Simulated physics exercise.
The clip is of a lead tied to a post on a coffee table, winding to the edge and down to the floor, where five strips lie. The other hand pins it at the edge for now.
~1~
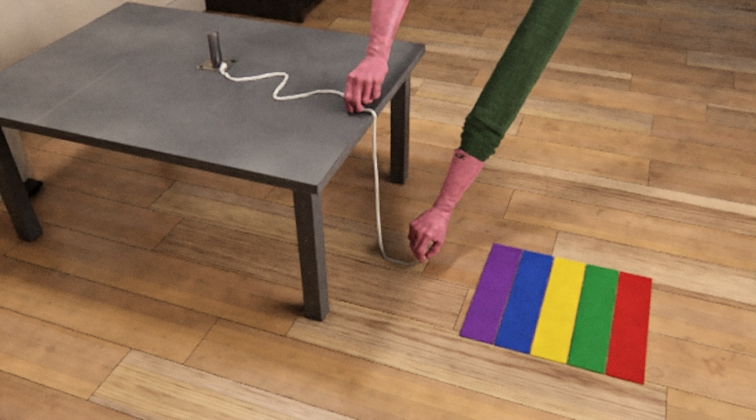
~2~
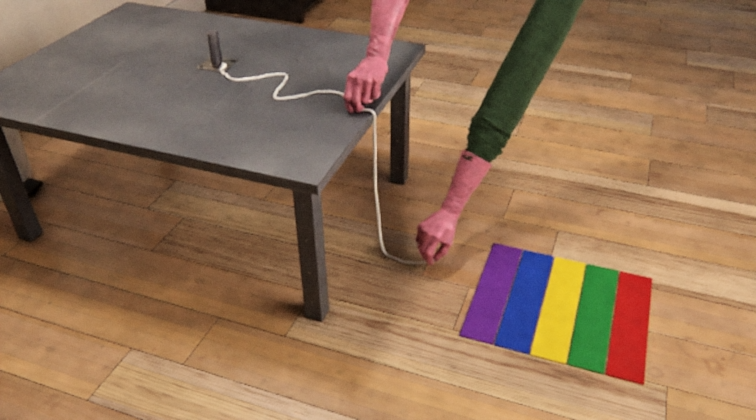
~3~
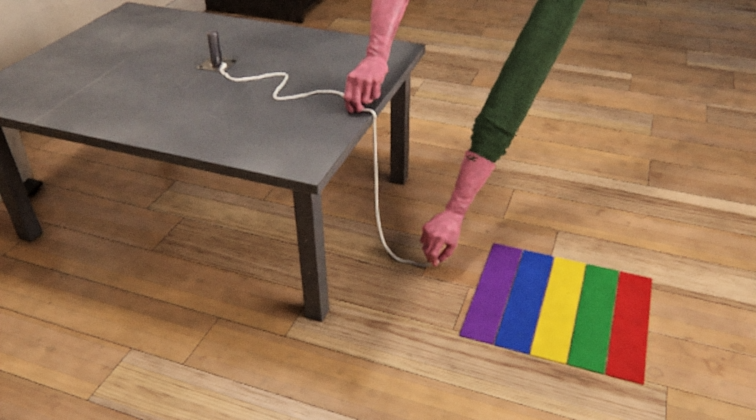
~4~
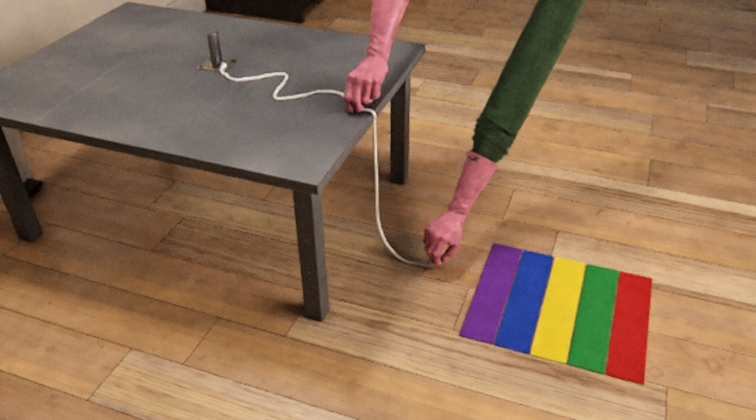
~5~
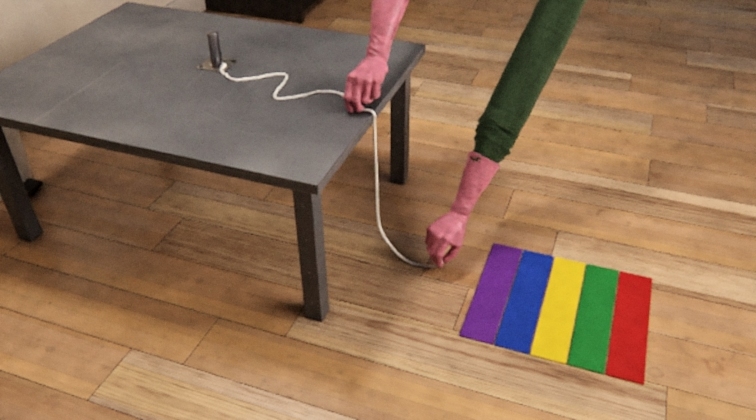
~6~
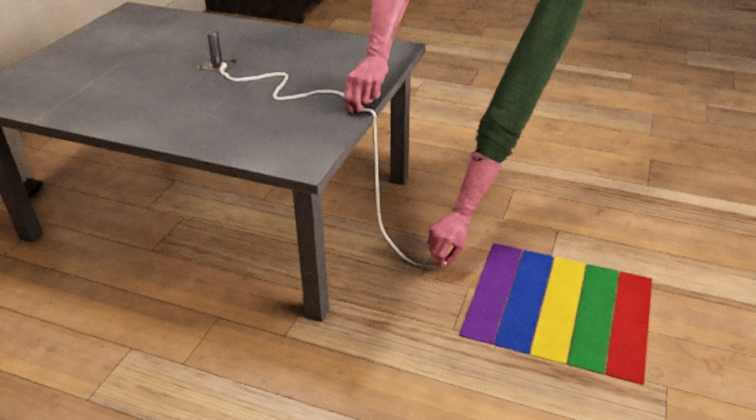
On a gray coffee table, one hand pinned a white cord at the edge while another, in a green sleeve, drew its lower end slightly right along the wooden floor near five colored strips.
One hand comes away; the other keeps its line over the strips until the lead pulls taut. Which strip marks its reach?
It halts on the red strip.
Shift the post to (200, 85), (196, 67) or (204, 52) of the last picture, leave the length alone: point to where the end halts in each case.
About (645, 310), (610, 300) and (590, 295).
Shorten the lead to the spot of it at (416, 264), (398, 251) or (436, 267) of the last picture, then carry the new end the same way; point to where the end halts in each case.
Try by try, around (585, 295), (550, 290) and (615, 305).
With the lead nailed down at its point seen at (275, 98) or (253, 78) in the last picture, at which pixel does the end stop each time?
In that order: (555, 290) and (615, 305).
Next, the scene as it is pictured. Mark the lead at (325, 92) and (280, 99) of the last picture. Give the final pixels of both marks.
At (389, 115), then (348, 98).
Soon after, end near (559, 290); over yellow.
Then, end near (606, 301); over green.
At full stretch, end near (634, 308); over red. Over red.
